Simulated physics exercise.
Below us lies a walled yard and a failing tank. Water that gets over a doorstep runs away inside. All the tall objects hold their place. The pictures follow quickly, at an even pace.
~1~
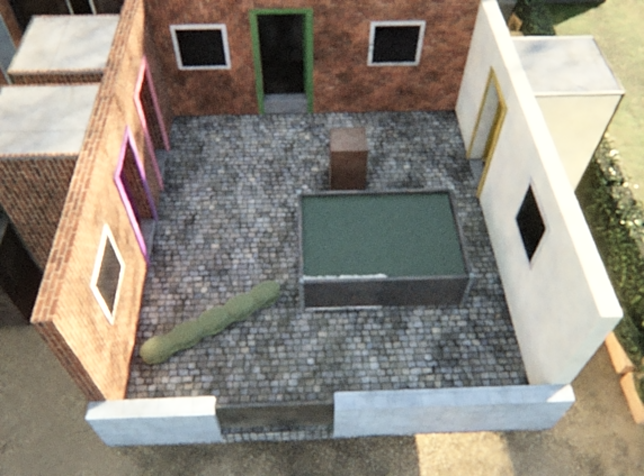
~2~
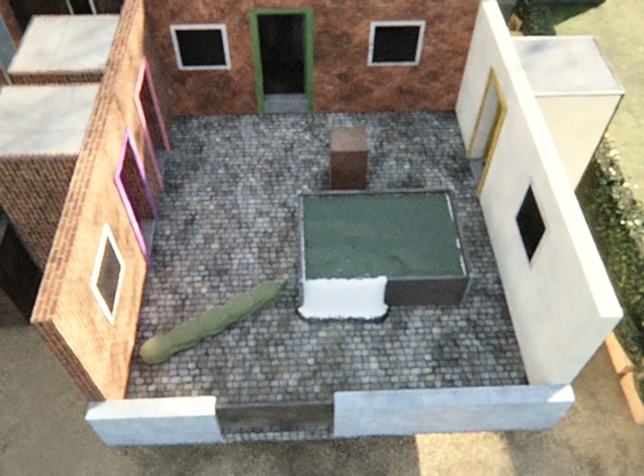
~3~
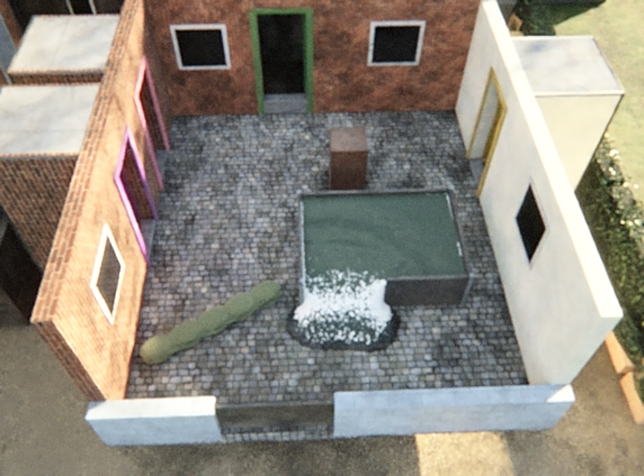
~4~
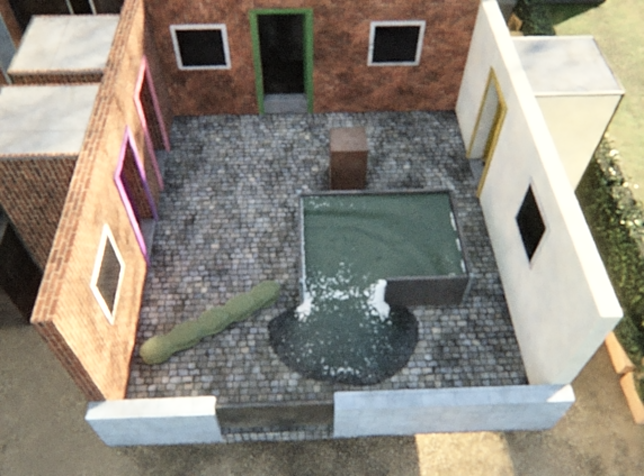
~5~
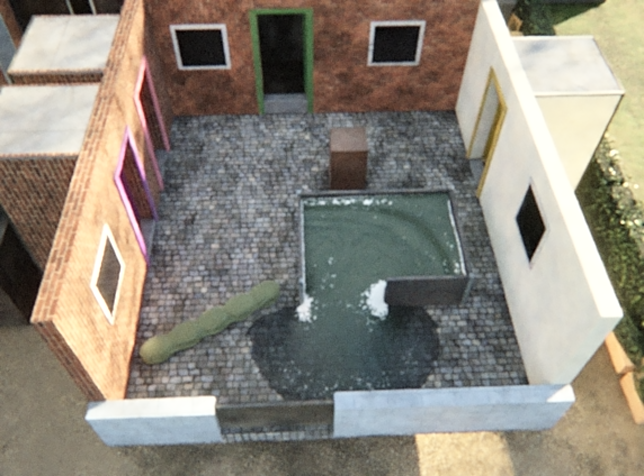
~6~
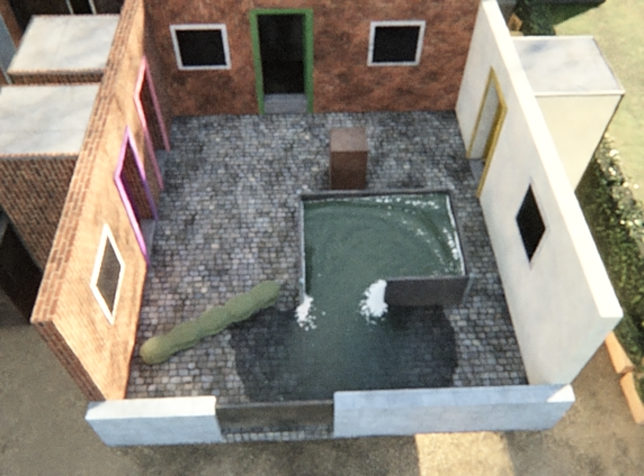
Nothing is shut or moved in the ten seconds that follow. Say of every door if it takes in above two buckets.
In the end: The green door stays under that; the purple door stays under that; the pink door stays under that; the yellow door takes more than that.
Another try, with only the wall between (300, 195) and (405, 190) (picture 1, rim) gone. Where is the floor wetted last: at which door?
The purple door.
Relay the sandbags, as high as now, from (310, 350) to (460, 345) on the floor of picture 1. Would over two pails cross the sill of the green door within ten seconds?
One by one: Green holds.
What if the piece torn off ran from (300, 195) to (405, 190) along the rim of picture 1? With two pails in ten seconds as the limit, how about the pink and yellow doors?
My reading: The pink door takes more, the yellow door goes over.
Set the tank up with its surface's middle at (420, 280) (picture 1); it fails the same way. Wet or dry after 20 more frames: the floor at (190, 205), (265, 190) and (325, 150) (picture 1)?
As listed: Wet, dry, no water.
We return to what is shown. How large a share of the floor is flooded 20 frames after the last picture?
Close to 50 %.
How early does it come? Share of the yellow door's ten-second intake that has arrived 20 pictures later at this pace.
Some 0 per cent.
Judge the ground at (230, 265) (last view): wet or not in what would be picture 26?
There: Under water.
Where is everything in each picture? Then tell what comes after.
Still water in the tank at (380, 235), in the first picture.
The front is at (303, 313), out from the gap at (344, 298), in the second picture.
The front is at (292, 327), out from the gap at (344, 298), in the third picture.
The front is at (369, 381), out from the gap at (344, 299), in the fourth picture.
The front is at a hidden place, out from the gap at (344, 299), in the fifth picture.
The front is at a hidden place, out from the gap at (344, 298), in the sixth picture.
A moment on, water covers 20 % of the floor; the green door not reached, the purple door not reached, the pink door not reached, the yellow door not reached.
Next, water covers 25 % of the floor; the green door not reached, the purple door not reached, the pink door not reached, the yellow door not reached.
Then, water covers 50 % of the floor; the green door not reached, the purple door wet at the sill, nothing in, the pink door wet at the sill, nothing in, the yellow door wet at the sill, nothing in.
Later, water covers 85 % of the floor; the green door wet at the sill, nothing in, the purple door wet at the sill, nothing in, the pink door wet at the sill, nothing in, the yellow door under two buckets in.
In the end, water covers 90 % of the floor; the green door wet at the sill, nothing in, the purple door wet at the sill, nothing in, the pink door wet at the sill, nothing in, the yellow door over two buckets in.
